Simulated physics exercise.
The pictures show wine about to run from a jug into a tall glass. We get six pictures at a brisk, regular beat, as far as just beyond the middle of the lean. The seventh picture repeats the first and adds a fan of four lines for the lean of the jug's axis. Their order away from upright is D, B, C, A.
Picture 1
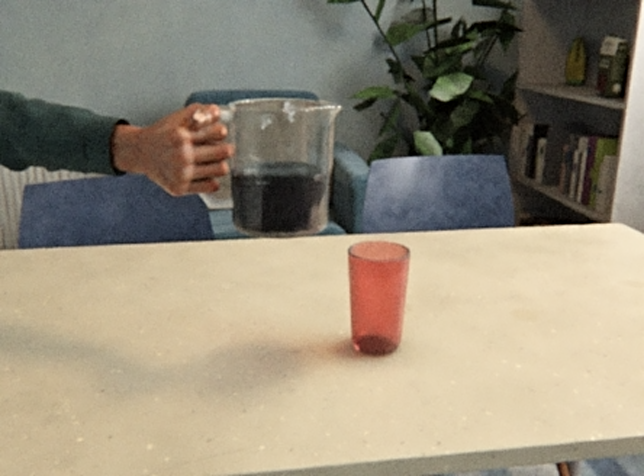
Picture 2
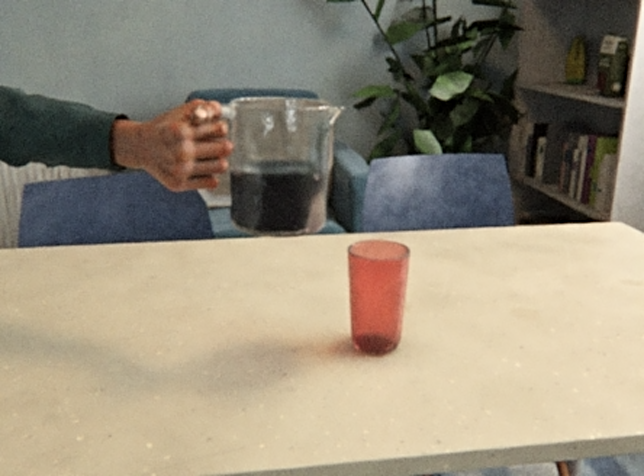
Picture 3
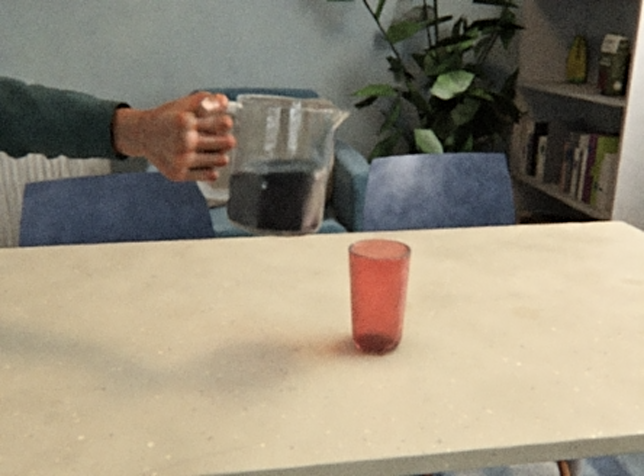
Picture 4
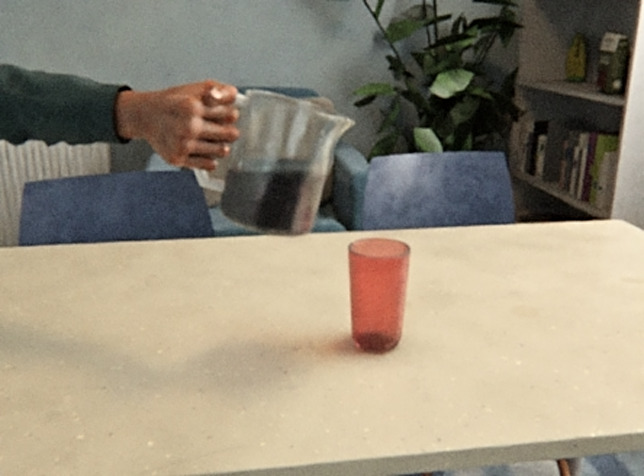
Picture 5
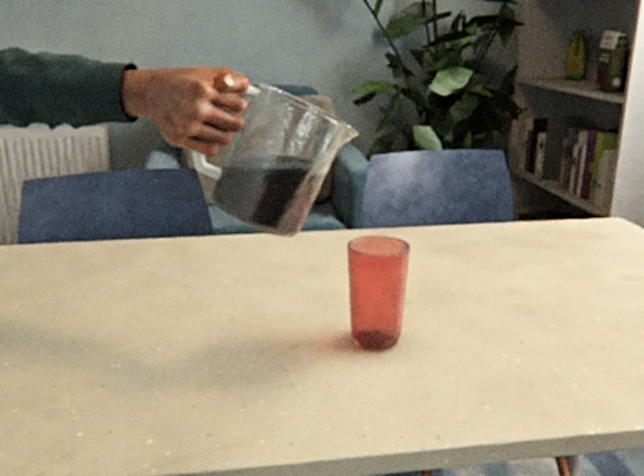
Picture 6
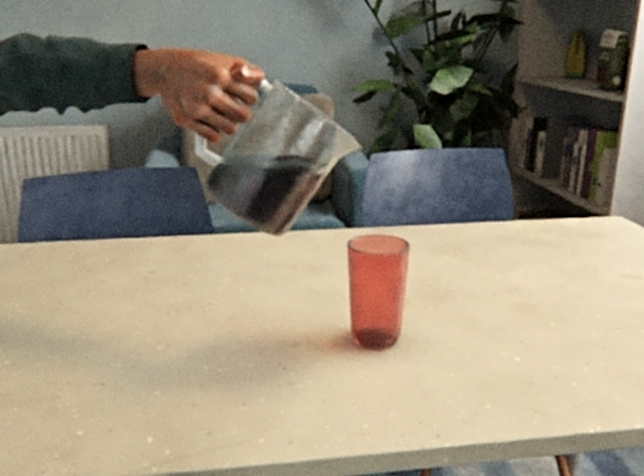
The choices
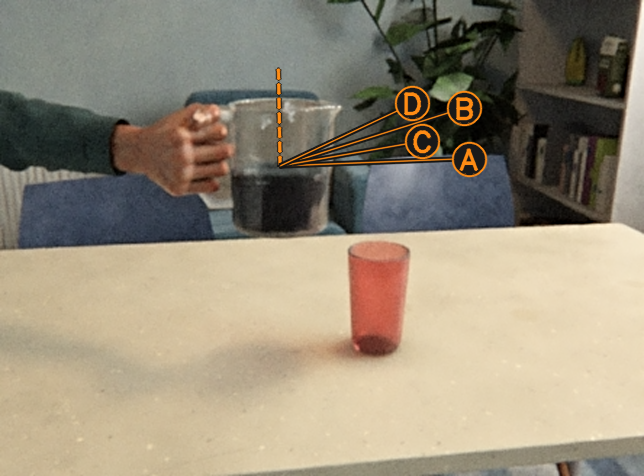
A hand holding a glass jug of dark liquid tilts it rightward near a red glass.
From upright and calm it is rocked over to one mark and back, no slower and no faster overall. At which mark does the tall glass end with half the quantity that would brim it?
Line B.
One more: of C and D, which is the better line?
Here it is line D.
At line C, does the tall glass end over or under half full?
Over.
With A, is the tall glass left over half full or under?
Over.
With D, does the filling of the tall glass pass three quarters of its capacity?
No.
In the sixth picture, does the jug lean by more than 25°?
Yes, it does.
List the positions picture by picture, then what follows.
Upright, lip at (341, 106); rim of the tall glass round (379, 250); nothing has left yet, in the first picture.
Upright, lip at (343, 107); nothing has left yet, in the second picture.
Tipped about 7°, lip at (348, 113); nothing has left yet, in the third picture.
Tipped about 15°, lip at (354, 121); nothing has left yet, in the fourth picture.
Tipped about 25°, lip at (358, 133); nothing has left yet, in the fifth picture.
Tipped about 36°, lip at (361, 146); nothing has left yet, in the sixth picture.
On the marked copy, A at (452, 159); B at (448, 112); C at (405, 144); D at (397, 110).
Choosing A, the tall glass ends with about 90 % of what it can hold; 14 % of the wine is spilt.
Choosing B, the tall glass ends with about 56 % of what it can hold.
Choosing C, the tall glass ends with about 80 % of what it can hold; 4 % of the wine is spilt.
Choosing D, the tall glass ends with about 31 % of what it can hold.
